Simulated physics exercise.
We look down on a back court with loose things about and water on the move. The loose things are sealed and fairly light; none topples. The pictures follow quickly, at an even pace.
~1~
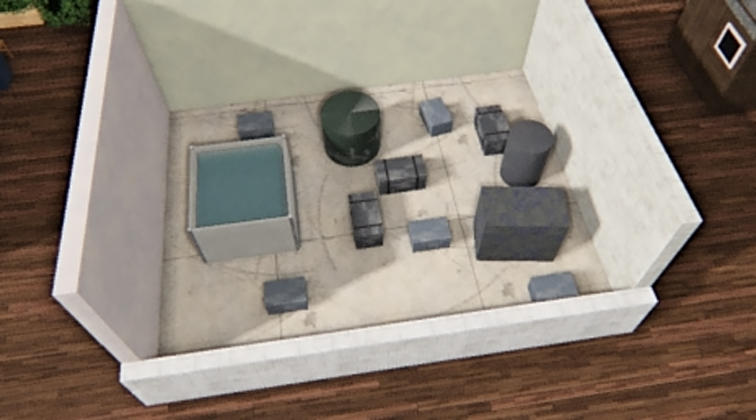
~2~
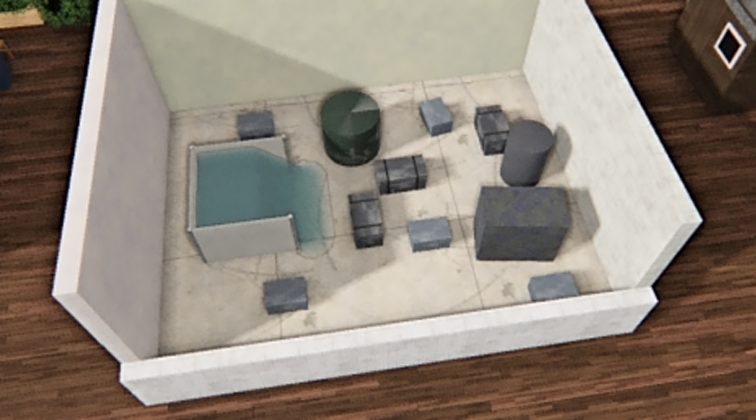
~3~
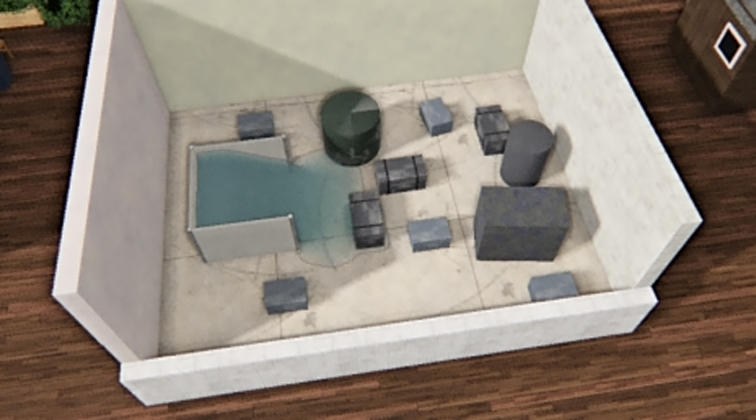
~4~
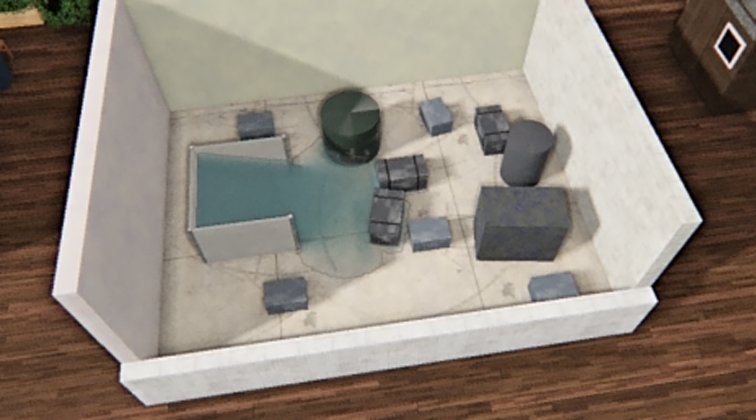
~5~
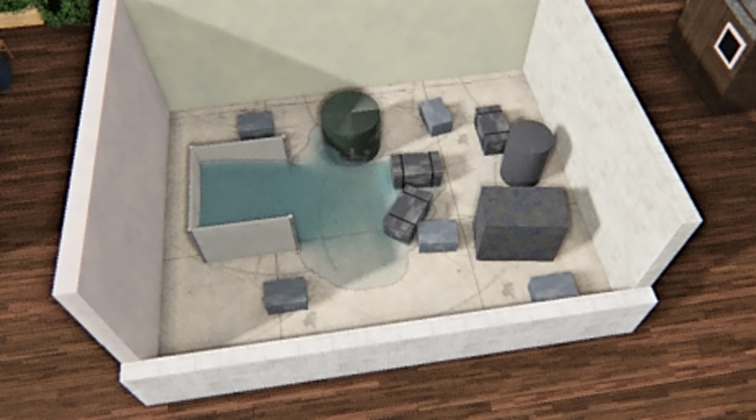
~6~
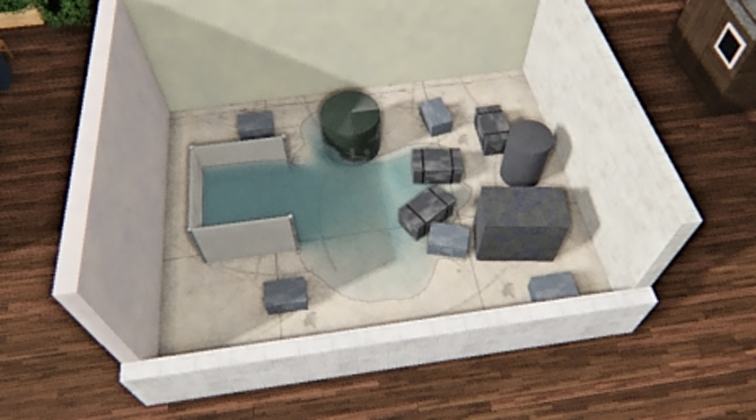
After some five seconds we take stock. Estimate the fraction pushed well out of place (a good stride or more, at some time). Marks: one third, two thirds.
That comes to two thirds or above.
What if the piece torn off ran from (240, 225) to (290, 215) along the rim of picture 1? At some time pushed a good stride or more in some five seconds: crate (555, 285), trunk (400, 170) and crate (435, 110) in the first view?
As listed: Shifted that much, no, less than that.
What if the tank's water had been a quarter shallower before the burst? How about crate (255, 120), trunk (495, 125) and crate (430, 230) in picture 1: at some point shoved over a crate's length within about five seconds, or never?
In turn: Short of that, yes, moved that far.
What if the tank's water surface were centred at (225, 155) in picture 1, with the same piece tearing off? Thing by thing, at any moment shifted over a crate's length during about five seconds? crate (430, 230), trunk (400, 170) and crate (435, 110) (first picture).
In that order: Moved that far, shifted that much, shifted that much.
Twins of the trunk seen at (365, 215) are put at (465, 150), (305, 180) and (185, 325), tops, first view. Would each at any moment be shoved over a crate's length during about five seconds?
One after the other: Moved that far, swept aside, never so far.
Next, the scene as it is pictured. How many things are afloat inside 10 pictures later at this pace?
That makes 3.
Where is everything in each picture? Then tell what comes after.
The first picture shows a trunk at (366, 213) rests on the ground; a trunk at (401, 168), on the bottom; 0 of 8 have shifted.
The second picture shows a trunk at (366, 213), on the bottom; a trunk at (401, 168), on the bottom; 0 of 8 have shifted.
The third picture shows a trunk at (367, 213) rests on the ground; a trunk at (401, 168) rests on the ground; 0 of 8 have shifted.
The fourth picture shows a trunk at (387, 210) rests on the ground, a stride from its start; a trunk at (402, 167), on the bottom; 1 of 8 have shifted.
The fifth picture shows a trunk at (408, 208), on the bottom, a stride from its start; a trunk at (417, 163) rests on the ground, close to its start; 3 of 8 have shifted.
The sixth picture shows a trunk at (427, 205), on the bottom, a stride from its start; a trunk at (437, 159), on the bottom, a stride from its start; 3 of 8 have shifted.
A moment on, 2 of 8 are well off their spots; 1 afloat.
Next, 6 of 8 are well off their spots; 3 afloat.
Later, 6 of 8 are well off their spots; 6 afloat.
In the end, 6 of 8 are well off their spots, and 6 have been at some point; 6 afloat.
